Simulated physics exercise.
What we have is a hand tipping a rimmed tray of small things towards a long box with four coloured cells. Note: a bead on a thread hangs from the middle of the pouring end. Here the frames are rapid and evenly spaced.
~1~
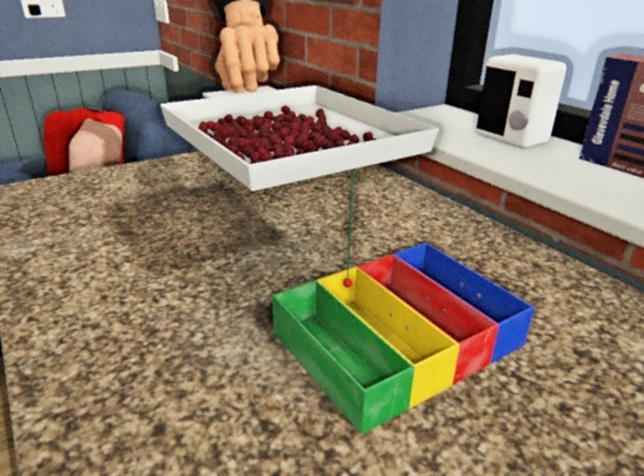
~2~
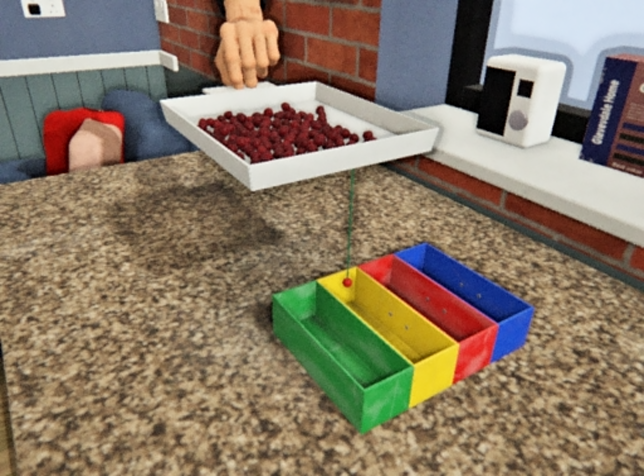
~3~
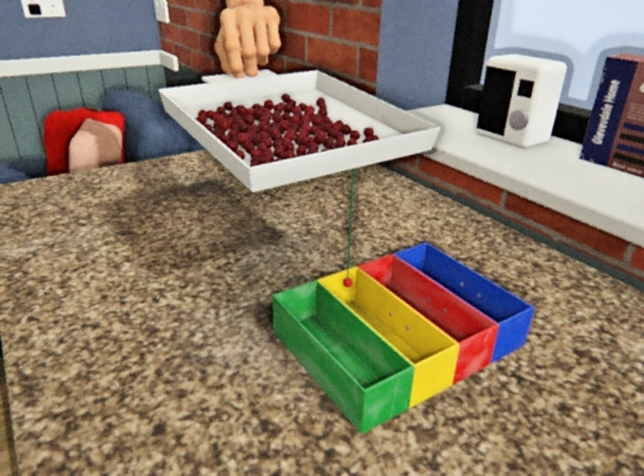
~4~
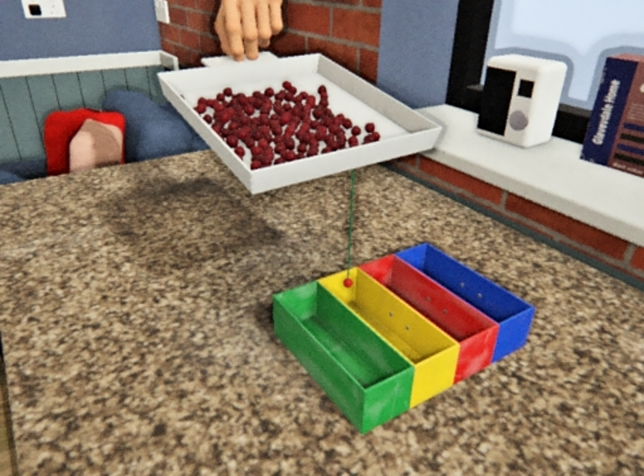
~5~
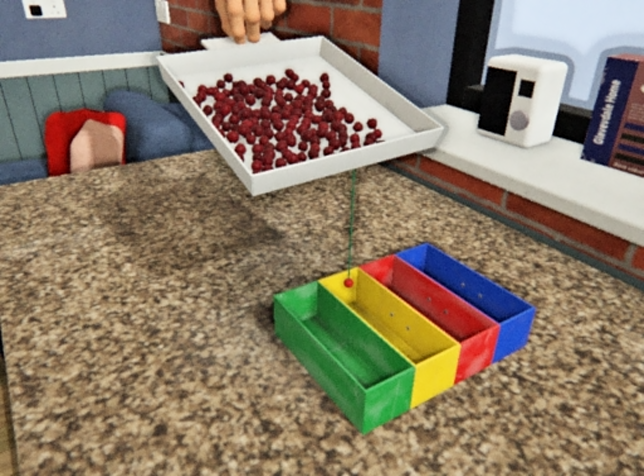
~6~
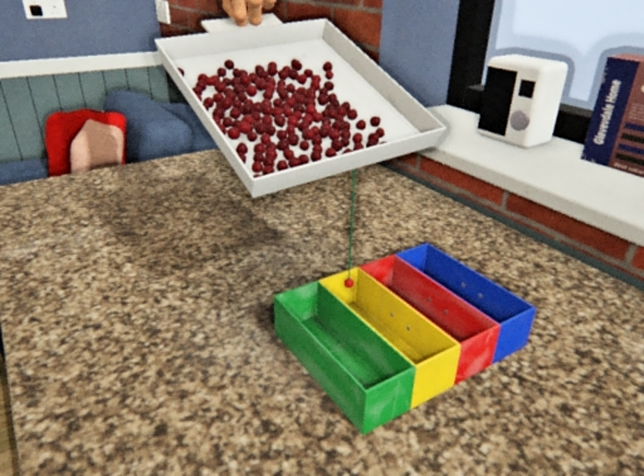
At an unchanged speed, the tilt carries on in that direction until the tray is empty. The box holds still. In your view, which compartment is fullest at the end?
Fullest: The green compartment.
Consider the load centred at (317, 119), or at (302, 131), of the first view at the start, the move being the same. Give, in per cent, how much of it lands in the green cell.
30 % and 30 %.
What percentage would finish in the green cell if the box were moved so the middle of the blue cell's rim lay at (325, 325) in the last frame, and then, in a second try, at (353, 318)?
The first try gives 0 per cent, the second 0 per cent.
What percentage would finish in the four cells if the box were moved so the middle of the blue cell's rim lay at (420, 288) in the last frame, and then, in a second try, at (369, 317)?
You'd get about 80 per cent first and about 80 per cent second.
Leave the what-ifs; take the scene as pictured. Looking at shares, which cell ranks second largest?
Rank two - the yellow one.
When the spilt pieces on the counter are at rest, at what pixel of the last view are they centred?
Roughly at pixel (291, 427).
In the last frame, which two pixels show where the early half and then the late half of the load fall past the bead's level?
Around (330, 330) and then (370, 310).
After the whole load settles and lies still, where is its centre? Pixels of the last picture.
About pixel (354, 382).
Just after the last frame, tray tipped steeply; almost all on the tray; just a few falling or outside the box.
A moment on, tray tipped past a quarter turn; roughly half on the tray; just a few in the yellow cell; just a few in the green cell; roughly half falling or outside the box.
Further on, tray tipped past a quarter turn; roughly a third in the green cell; roughly a quarter in the yellow cell; about a tenth in the red cell; roughly half falling or outside the box.
When it is over, tray tipped past a quarter turn; roughly a third in the green cell; roughly a quarter in the yellow cell; about a tenth in the red cell; not one in the blue cell; roughly half outside the box.
